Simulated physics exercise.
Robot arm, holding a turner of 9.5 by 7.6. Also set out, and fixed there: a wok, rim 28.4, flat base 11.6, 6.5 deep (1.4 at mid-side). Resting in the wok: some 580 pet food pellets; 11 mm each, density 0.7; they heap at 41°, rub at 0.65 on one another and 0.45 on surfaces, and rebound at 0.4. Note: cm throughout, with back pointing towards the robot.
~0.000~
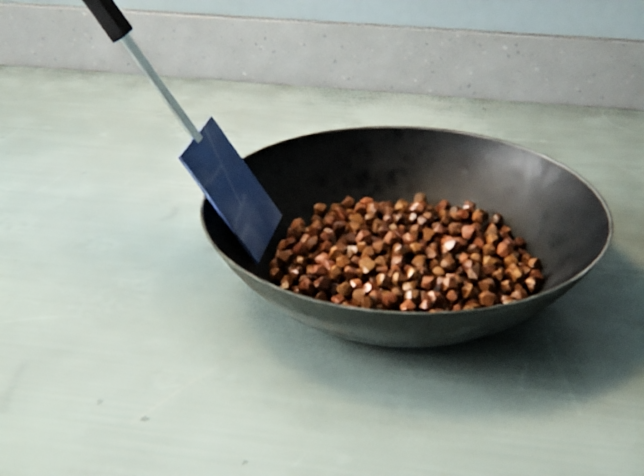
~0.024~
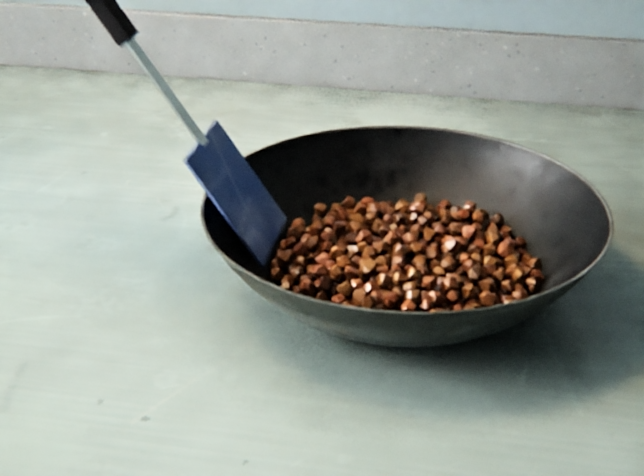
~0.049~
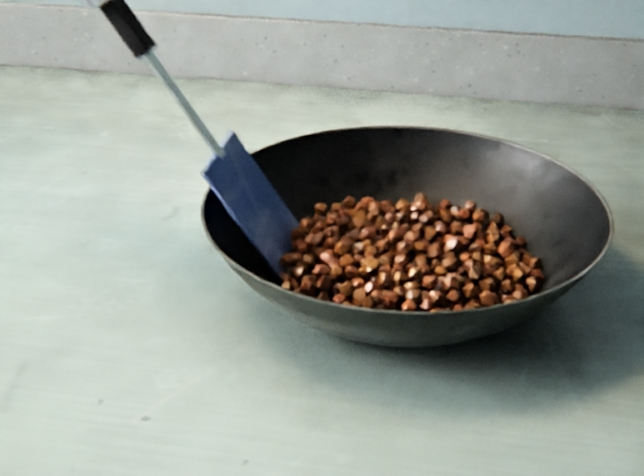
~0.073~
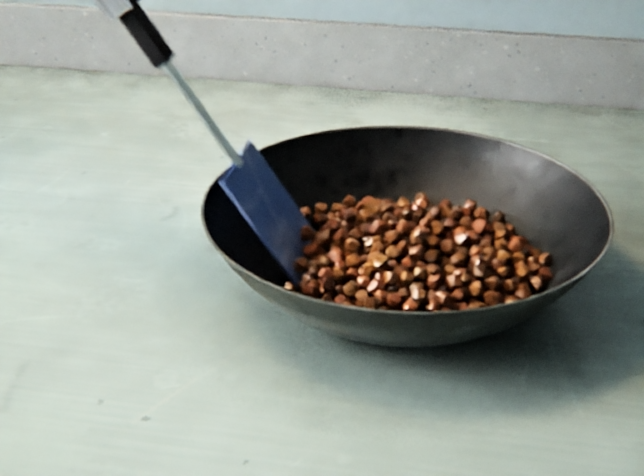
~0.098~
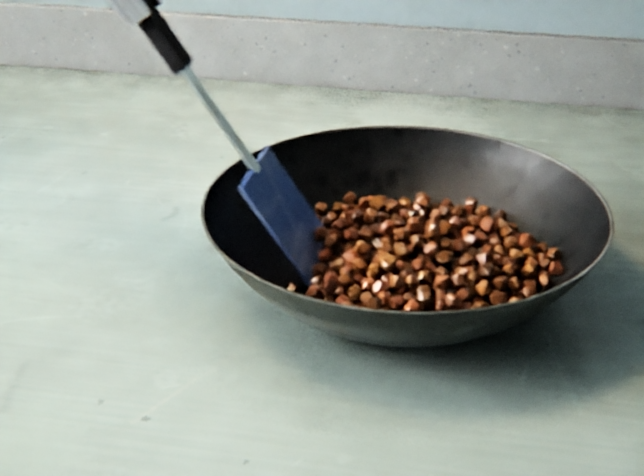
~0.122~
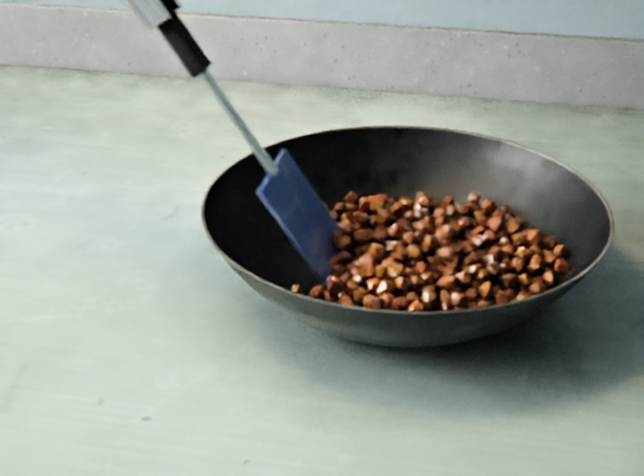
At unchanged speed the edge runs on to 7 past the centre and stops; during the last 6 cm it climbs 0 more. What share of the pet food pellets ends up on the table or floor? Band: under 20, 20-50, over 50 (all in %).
Under 20 %.
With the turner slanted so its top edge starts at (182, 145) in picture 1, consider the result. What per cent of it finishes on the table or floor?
Spill: Approx. 5 per cent.
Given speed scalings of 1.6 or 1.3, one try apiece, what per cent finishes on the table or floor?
Estimates, in order: 5 % and 5 %.
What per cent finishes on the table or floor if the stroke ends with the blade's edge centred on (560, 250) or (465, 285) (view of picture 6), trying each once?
I'd say roughly 30 per cent, then roughly 0 per cent.
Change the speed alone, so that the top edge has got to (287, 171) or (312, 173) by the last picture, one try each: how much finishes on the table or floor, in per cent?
Around 5 per cent, then around 5 per cent.
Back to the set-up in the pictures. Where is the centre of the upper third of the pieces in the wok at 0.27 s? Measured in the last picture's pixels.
I'd say close to (530, 238).
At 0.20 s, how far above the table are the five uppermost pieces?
5 cm.
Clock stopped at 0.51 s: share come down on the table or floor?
I'd say close to 5 in a hundred.
By 0.20 s, sloping 56°, highest piece 6 above the table; 578 in the wok.
By 0.27 s, sloping 56°, highest piece 7 above the table; 578 in the wok.
By 0.51 s, sloping 56°, highest piece 8 above the table; 560 in the wok, 17 on the table or floor, 1 on the blade or in flight.
By 1.56 s, sloping 56°, highest piece 8 above the table; 559 in the wok, 19 on the table or floor.
Final count, 559 in the wok, 19 on the table or floor. That is 3 % on the table or floor.
